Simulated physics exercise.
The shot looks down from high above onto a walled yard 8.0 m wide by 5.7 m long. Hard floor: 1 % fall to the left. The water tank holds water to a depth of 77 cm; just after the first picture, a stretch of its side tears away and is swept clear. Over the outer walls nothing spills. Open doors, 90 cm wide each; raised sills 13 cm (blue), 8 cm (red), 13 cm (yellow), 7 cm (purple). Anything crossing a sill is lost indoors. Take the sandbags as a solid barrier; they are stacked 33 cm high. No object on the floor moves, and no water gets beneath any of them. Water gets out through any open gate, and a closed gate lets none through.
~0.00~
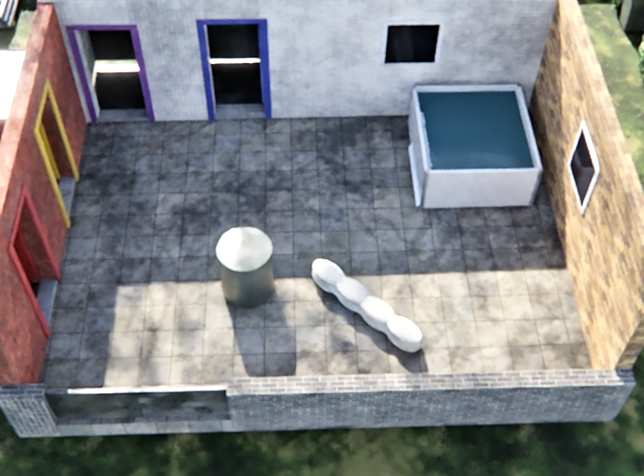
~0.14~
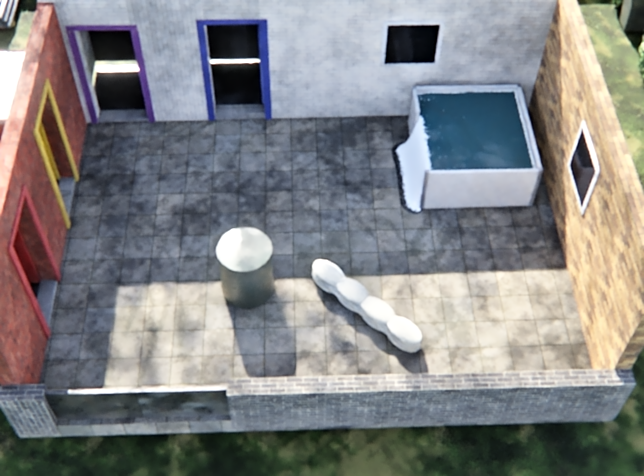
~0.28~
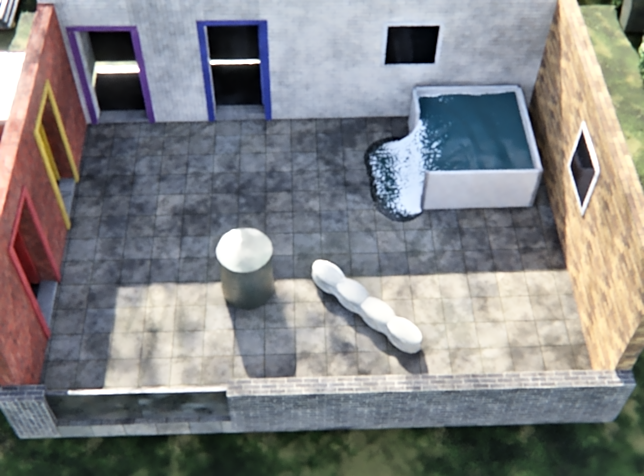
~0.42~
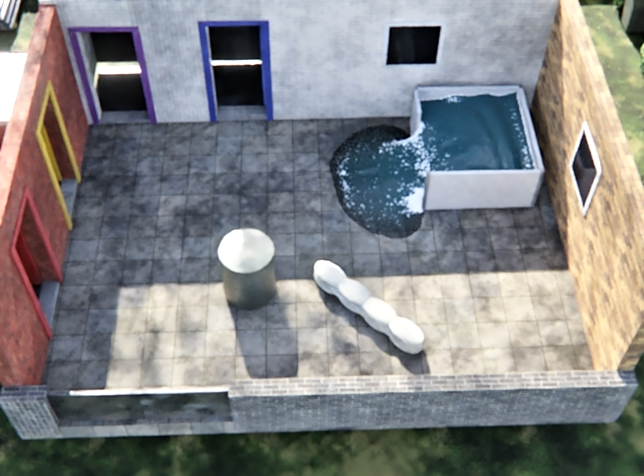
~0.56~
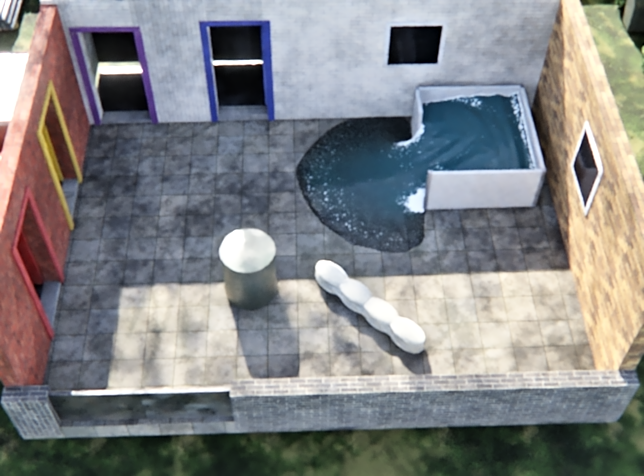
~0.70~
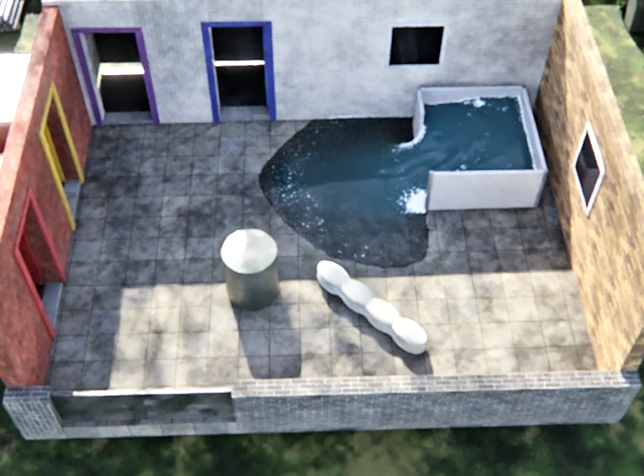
We see a walled yard with a water tank at the back right; the left part of its side gives way, and dark, foam-flecked water pours out and spreads leftward and forward across the tiled floor, the cylinder and sandbags staying still.
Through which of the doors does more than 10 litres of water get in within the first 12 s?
The blue door does not let in more than 10 litres; the red door lets in more than 10 litres; the yellow door lets in more than 10 litres; the purple door lets in more than 10 litres.
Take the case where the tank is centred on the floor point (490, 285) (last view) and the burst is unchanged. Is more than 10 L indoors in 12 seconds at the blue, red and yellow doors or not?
Compared with that limit, blue overshoots, red overshoots and yellow falls short.
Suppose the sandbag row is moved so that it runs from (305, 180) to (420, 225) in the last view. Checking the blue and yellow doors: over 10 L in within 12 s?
Against the limit, the blue door goes beyond it and the yellow door goes beyond it.
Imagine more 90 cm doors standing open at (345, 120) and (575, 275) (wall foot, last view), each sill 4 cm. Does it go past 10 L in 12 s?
More, less.
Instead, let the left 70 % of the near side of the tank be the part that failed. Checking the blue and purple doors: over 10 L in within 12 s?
Against that limit: Blue not over, purple past it.
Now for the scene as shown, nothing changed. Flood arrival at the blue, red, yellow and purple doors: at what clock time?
Times: Blue 1.1 seconds, red 2.2 seconds, yellow 1.6 seconds, purple 1.6 seconds.
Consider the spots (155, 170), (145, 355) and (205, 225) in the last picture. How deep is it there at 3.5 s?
Depths in turn: Roughly 4, 1 and 4 centimetres.
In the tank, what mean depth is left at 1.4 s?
41 cm.
After 1.4 s water covers 35 % of the floor and is deepest (35 cm) near (412, 188); blue door 10 cm at the sill, 0 L in, red door not reached, yellow door not reached, purple door not reached.
After 2.2 s water covers 50 % of the floor and is deepest (39 cm) near (92, 129); blue door 14 cm at the sill, 0 L in, red door not reached, yellow door 24 cm at the sill, 11 L in, purple door 9 cm at the sill, 0 L in.
After 3.5 s water covers 65 % of the floor and is deepest (27 cm) near (101, 136); blue door 9 cm at the sill, 0 L in, red door 15 cm at the sill, 49 L in, yellow door 24 cm at the sill, 67 L in, purple door 17 cm at the sill, 38 L in.
After 7.0 s water covers 80 % of the floor and is deepest (16 cm) near (40, 412); blue door 4 cm at the sill, 0 L in, red door 11 cm at the sill, 81 L in, yellow door 9 cm at the sill, 99 L in, purple door 13 cm at the sill, 159 L in.
After 12.0 s water covers 90 % of the floor and is deepest (12 cm) near (78, 206); blue door 5 cm at the sill, 0 L in, red door 9 cm at the sill, 112 L in, yellow door 10 cm at the sill, 99 L in, purple door 7 cm at the sill, 180 L in.
